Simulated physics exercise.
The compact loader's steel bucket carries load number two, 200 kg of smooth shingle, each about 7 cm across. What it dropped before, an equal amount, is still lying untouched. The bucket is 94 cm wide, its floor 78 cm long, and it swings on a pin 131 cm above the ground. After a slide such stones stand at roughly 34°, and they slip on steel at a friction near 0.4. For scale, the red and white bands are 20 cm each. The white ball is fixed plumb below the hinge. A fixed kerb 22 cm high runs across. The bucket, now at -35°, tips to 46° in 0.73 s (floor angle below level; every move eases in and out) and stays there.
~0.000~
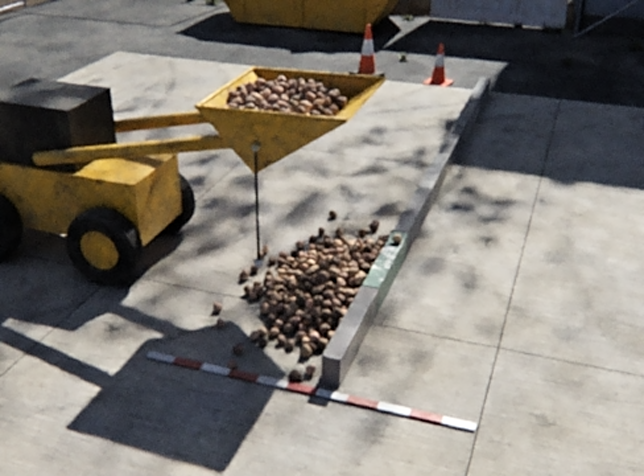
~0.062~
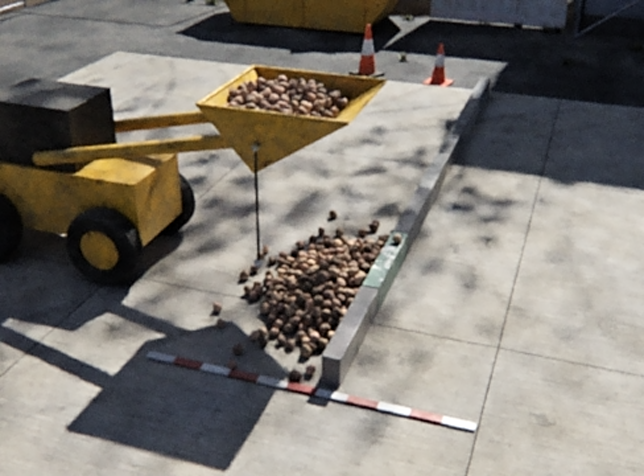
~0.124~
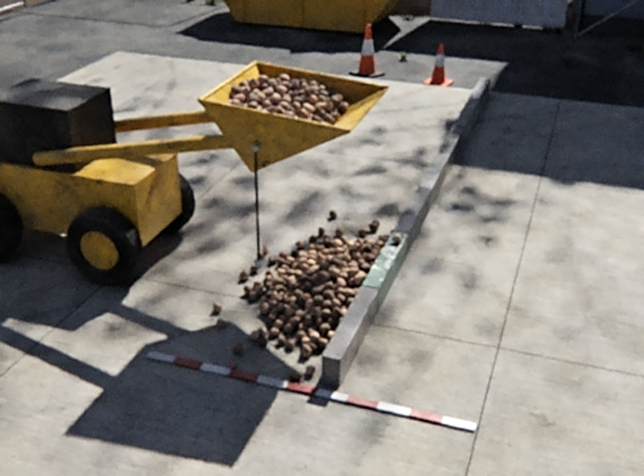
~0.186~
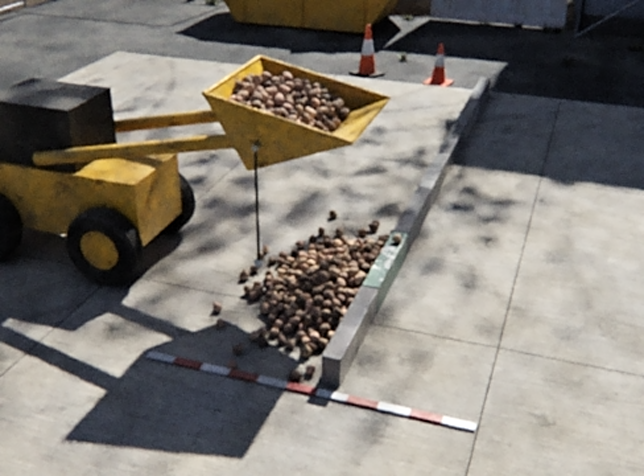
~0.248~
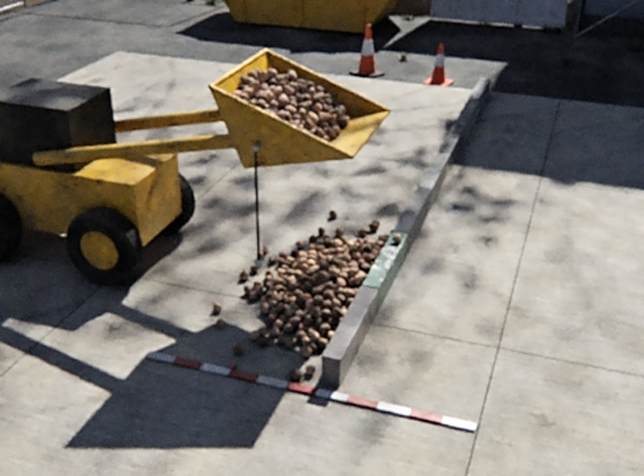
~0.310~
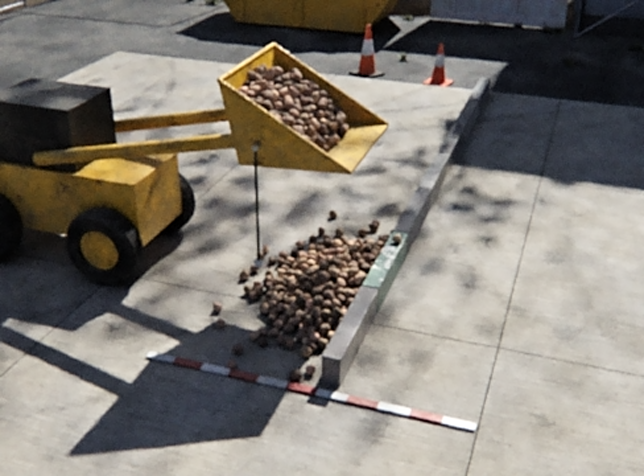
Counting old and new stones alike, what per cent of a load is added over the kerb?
About 55 per cent.
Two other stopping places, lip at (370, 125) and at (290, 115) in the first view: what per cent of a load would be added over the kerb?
About 85 and 5 per cent.
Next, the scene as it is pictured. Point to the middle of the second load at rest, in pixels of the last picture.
Their middle is at about (399, 298).
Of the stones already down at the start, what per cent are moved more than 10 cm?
Roughly 0 per cent of them.
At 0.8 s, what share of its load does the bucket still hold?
It holds some 65 per cent.
After 0.6 s the floor is at 34°; in per cent of one load, 100 in the bucket, 100 on this side of the kerb; the foremost stones are at (373, 270).
After 0.8 s the floor is at 46°; in per cent of one load, 63 in the bucket, 137 on this side of the kerb; the foremost stones are at (369, 249).
After 1.2 s the floor is at 46°; in per cent of one load, 3 in the bucket, 165 on this side of the kerb, 32 over the kerb; the foremost stones are at (463, 307).
After 3.7 s the floor is at 46°; in per cent of one load, 0 in the bucket, 145 on this side of the kerb, 55 over the kerb; the foremost stones are at (632, 332). Net gain over the kerb, 55.
